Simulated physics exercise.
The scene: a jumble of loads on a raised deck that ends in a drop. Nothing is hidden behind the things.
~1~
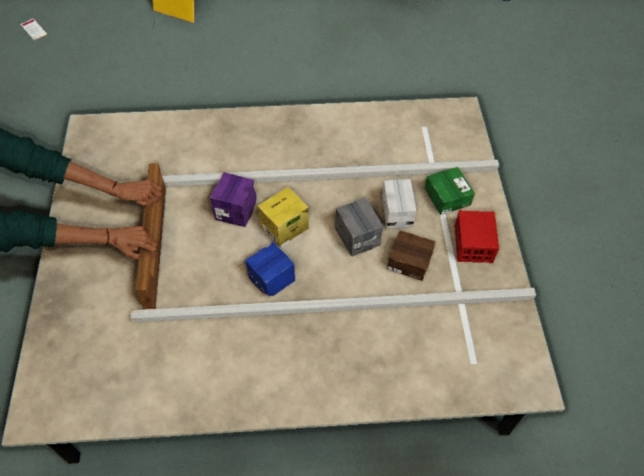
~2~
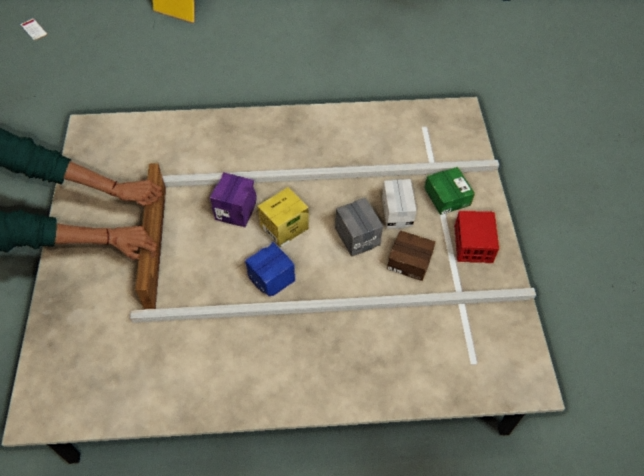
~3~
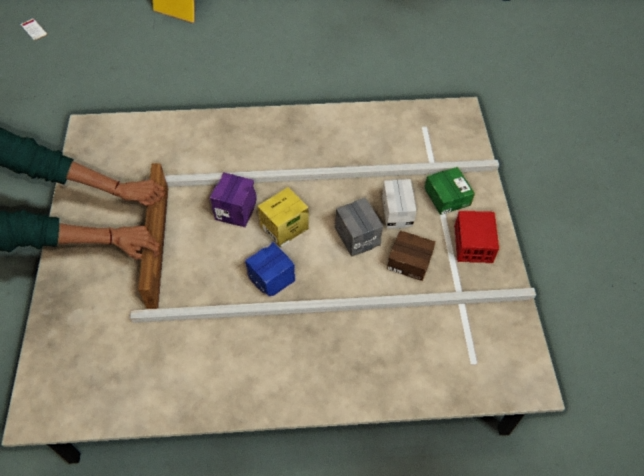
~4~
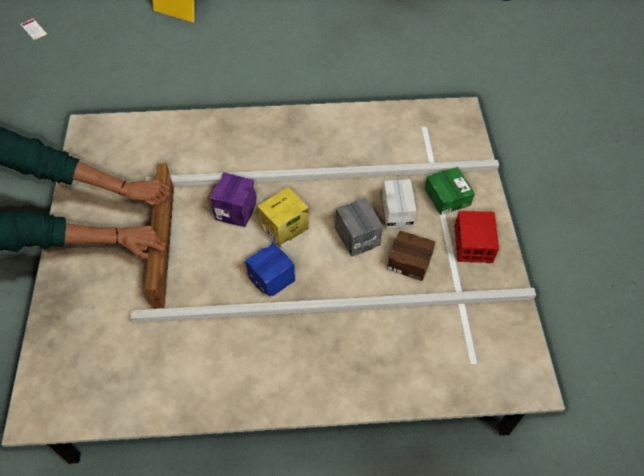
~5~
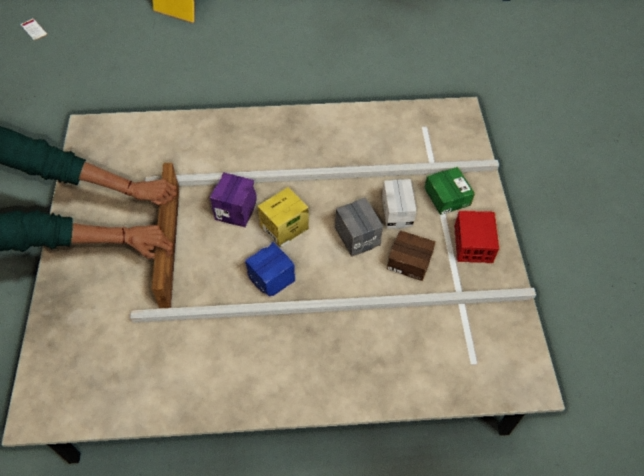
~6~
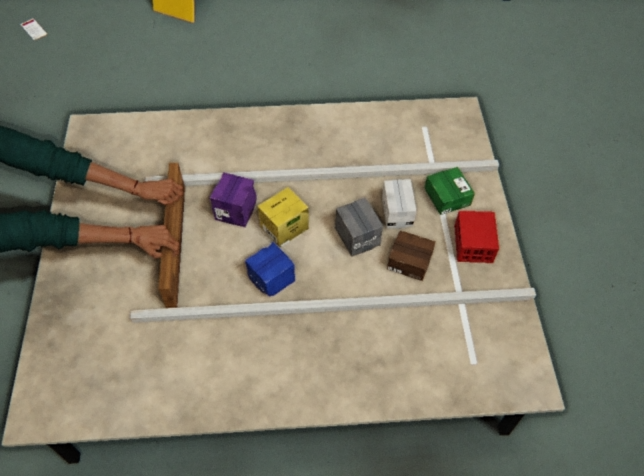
On a speckled beige table above a grey-green floor, seen from high above by a still camera, two pale rails run lengthwise, with a thin white line crossing near the right. Between them sit purple, yellow and blue boxes at left, grey, white and brown ones further right, then green and red. Two dark-sleeved arms slowly push a wooden plank a short way rightward, while the boxes stay still, untouched.
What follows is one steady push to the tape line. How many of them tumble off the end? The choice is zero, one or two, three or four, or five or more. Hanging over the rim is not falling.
Outcome: The number that fall off is one or two.
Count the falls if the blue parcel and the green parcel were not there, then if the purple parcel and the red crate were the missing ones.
1 in the first case, 0 in the second.
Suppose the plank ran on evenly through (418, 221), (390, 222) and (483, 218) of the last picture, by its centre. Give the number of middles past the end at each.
Past the end: 0, 0 and 5.
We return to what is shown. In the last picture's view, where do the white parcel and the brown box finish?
The white parcel at (494, 195), the brown box at (508, 262).
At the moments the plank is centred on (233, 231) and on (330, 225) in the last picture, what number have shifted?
First 1, then 6.
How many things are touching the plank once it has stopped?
That makes 3.
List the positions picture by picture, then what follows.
The first frame shows red crate (476, 237); green parcel (449, 191); brown box (411, 256); plank (152, 235); tape (446, 231).
The second frame shows green parcel (449, 191); blue parcel (271, 271).
The third frame shows brown box (411, 256); yellow box (284, 217).
The fourth frame shows red crate (476, 237); plank (161, 234).
The fifth frame shows green parcel (449, 191); grey box (358, 227).
The sixth frame shows red crate (476, 237); green parcel (449, 191); brown box (411, 256); plank (173, 234); tape (446, 231).
A little later, none off yet; red crate at rest near (476, 237); green parcel at rest near (449, 191); brown box at rest near (411, 256).
When it is over, the number that fall off is one or two; down, green parcel and red crate.
